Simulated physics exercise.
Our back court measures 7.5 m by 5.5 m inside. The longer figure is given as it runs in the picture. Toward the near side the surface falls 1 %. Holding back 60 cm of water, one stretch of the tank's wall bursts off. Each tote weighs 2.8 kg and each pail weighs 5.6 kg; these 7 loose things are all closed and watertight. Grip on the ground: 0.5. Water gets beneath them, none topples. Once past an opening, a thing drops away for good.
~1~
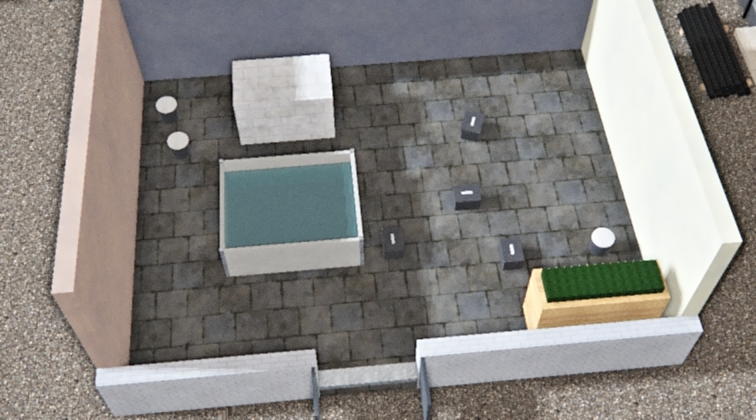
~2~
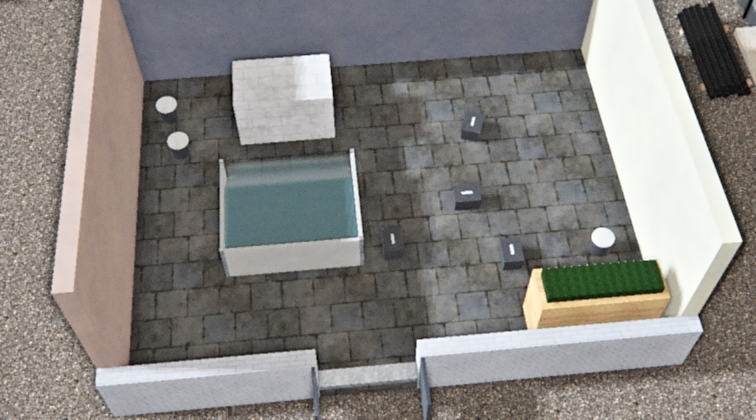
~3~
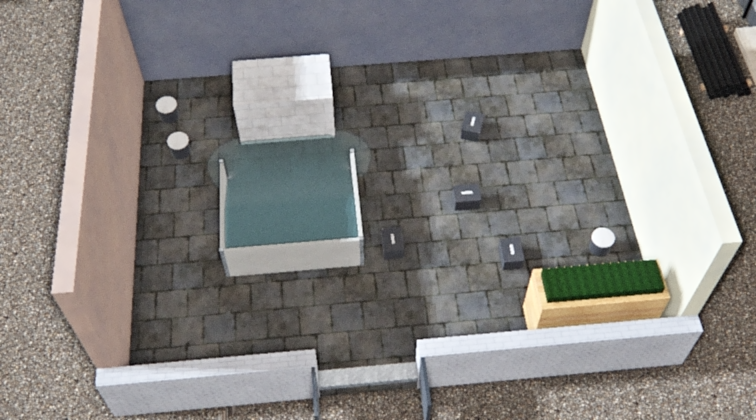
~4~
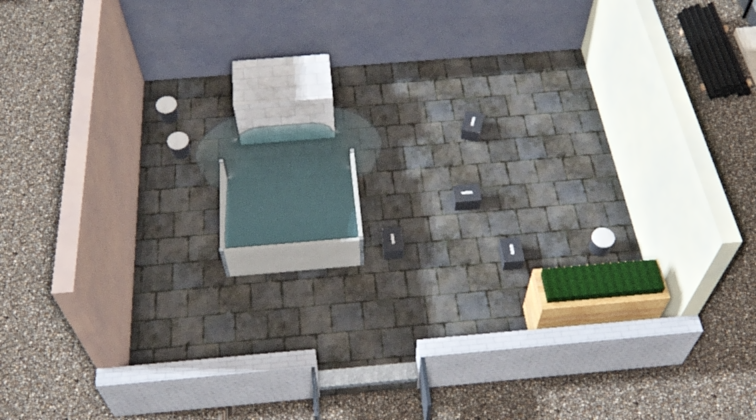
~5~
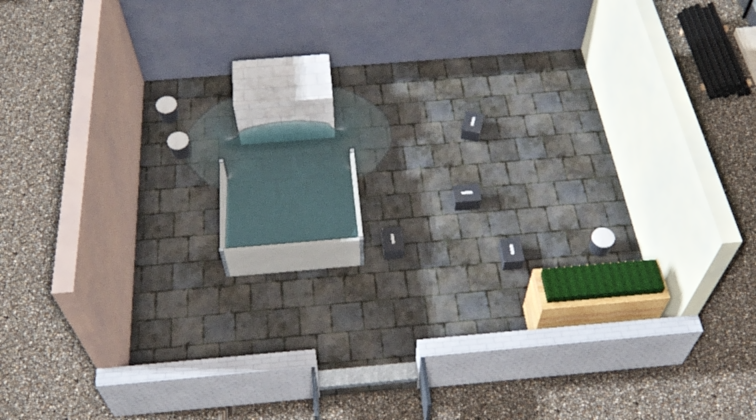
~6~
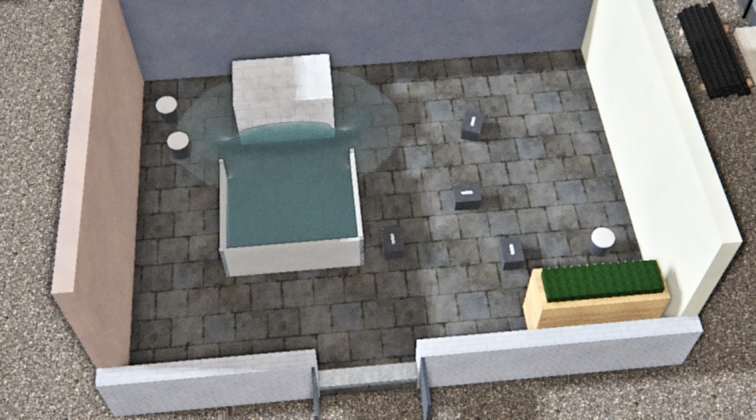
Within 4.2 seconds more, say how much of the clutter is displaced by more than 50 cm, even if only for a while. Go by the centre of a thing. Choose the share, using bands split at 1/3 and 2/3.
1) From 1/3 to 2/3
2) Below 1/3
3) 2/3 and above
Answer: 1.
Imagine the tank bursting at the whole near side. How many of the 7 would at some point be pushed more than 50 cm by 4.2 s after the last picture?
The answer then is 3.
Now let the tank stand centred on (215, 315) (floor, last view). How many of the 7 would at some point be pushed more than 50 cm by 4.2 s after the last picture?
So the tally would be 4.
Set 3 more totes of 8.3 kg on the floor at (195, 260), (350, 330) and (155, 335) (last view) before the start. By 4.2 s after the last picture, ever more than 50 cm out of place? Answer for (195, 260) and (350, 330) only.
The first comes out within the limit, the second within the limit.
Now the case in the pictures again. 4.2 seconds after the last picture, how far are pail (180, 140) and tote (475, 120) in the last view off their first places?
Respectively, 300 centimetres and 250 centimetres.
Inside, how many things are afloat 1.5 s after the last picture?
It comes to 2 of them.
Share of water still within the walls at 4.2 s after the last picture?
100 % or so.
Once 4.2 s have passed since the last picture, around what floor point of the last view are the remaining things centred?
Near (468, 195).
Then, 0.4 s after the last picture 0 of 7 are over 50 cm from their spots; 0 afloat.
Then, 1.5 s after the last picture 3 of 7 are over 50 cm from their spots; 2 afloat.
Then, 2.8 s after the last picture 3 of 7 are over 50 cm from their spots; 3 afloat.
Then, 4.2 s after the last picture 3 of 7 are over 50 cm from their spots, and 3 have been at some point; 3 afloat.
